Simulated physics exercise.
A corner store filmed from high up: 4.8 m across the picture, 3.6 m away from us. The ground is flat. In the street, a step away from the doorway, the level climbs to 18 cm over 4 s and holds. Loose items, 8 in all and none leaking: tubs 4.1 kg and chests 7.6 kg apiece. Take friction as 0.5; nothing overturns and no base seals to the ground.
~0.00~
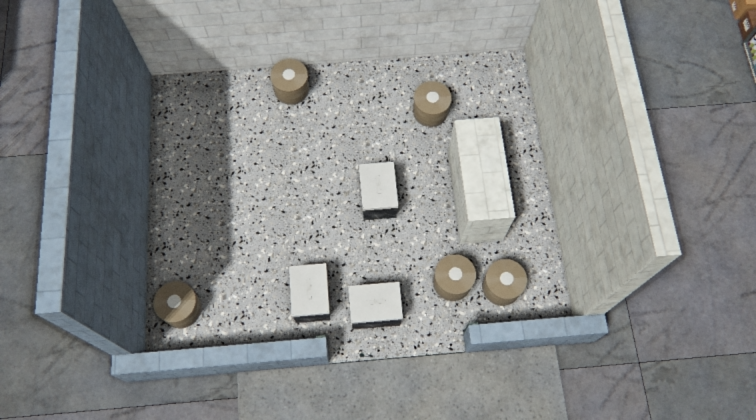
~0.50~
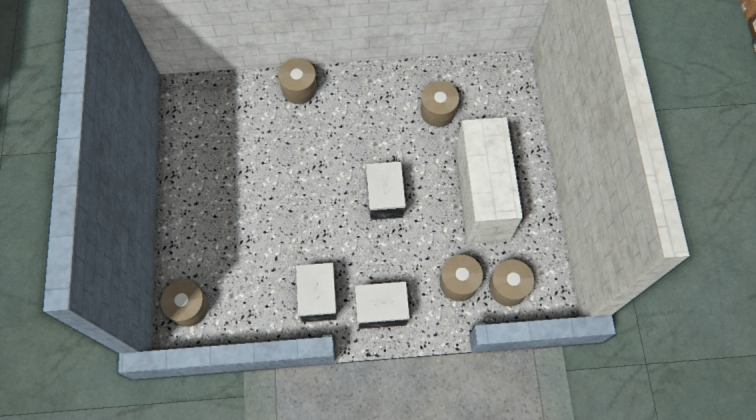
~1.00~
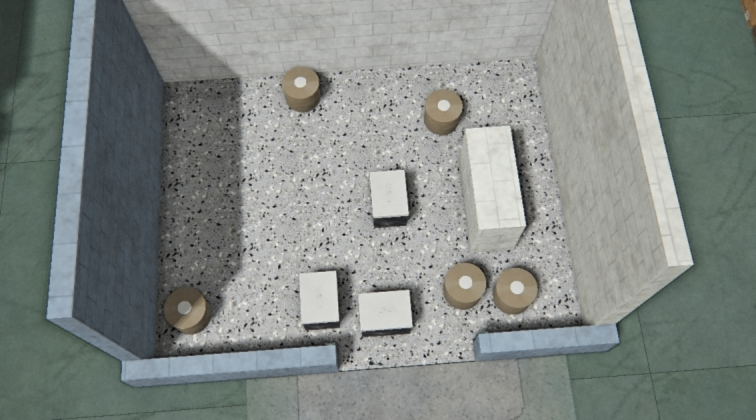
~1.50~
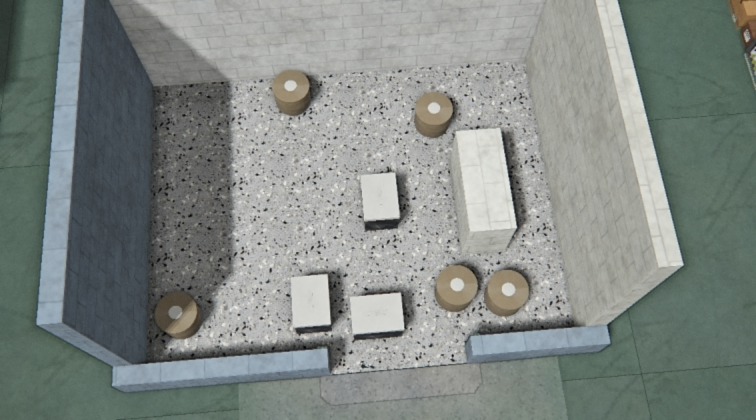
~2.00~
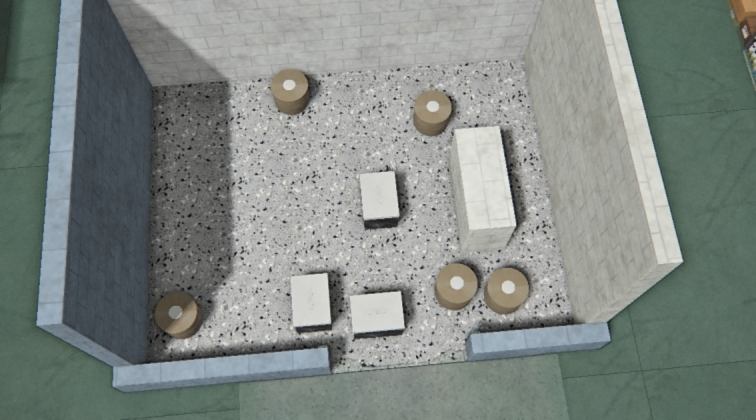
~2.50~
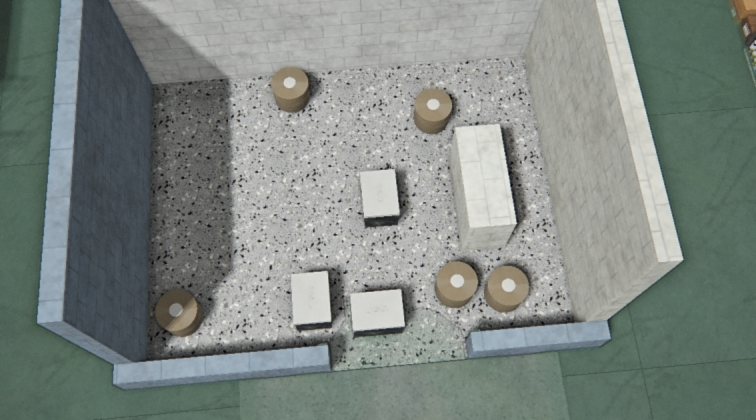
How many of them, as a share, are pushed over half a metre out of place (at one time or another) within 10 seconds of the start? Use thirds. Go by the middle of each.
It is from one to two thirds.
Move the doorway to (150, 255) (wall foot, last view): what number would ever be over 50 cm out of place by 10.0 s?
Then 7.
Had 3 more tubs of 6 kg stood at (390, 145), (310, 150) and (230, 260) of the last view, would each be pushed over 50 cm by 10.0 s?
In turn: More, more, less.
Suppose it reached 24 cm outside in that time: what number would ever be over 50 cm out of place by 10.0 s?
Then 6.
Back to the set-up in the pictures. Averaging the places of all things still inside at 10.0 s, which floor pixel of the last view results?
Near (336, 261).
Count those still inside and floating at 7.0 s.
3 of them.
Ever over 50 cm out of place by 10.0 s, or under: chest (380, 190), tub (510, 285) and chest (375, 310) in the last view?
In that order: More, short of it, over.
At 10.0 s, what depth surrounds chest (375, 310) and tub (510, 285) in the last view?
About 5 and 4 cm.
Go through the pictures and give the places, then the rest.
The first frame shows a tub at (289, 75), on the bottom; a tub at (174, 302), on the bottom; water covers 0.0 m2; 0 of 8 have shifted.
The second frame shows a tub at (297, 74), on the bottom; a tub at (182, 300) rests on the ground; 0.0 m2 under water; 0 of 8 have shifted.
The third frame shows a tub at (300, 83), on the bottom; a tub at (185, 308), on the bottom; water covers 0.0 m2; 0 of 8 have shifted.
The fourth frame shows a tub at (291, 86) rests on the ground; a tub at (176, 312) rests on the ground; water covers 0.0 m2; 0 of 8 have shifted.
The fifth frame shows a tub at (289, 85) rests on the ground; a tub at (176, 312), on the bottom; water covers 0.0 m2; 0 of 8 have shifted.
The sixth frame shows a tub at (290, 83), on the bottom; a tub at (176, 310), on the bottom; water covers 0.4 m2; 0 of 8 have shifted.
After 3.5 s 0 of 8 are over 50 cm from their spots; 0 afloat.
After 4.5 s 1 of 8 are over 50 cm from their spots; 0 afloat.
After 7.0 s 4 of 8 are over 50 cm from their spots; 3 afloat.
After 10.0 s 5 of 8 are over 50 cm from their spots, and 5 have been at some point; 6 afloat.
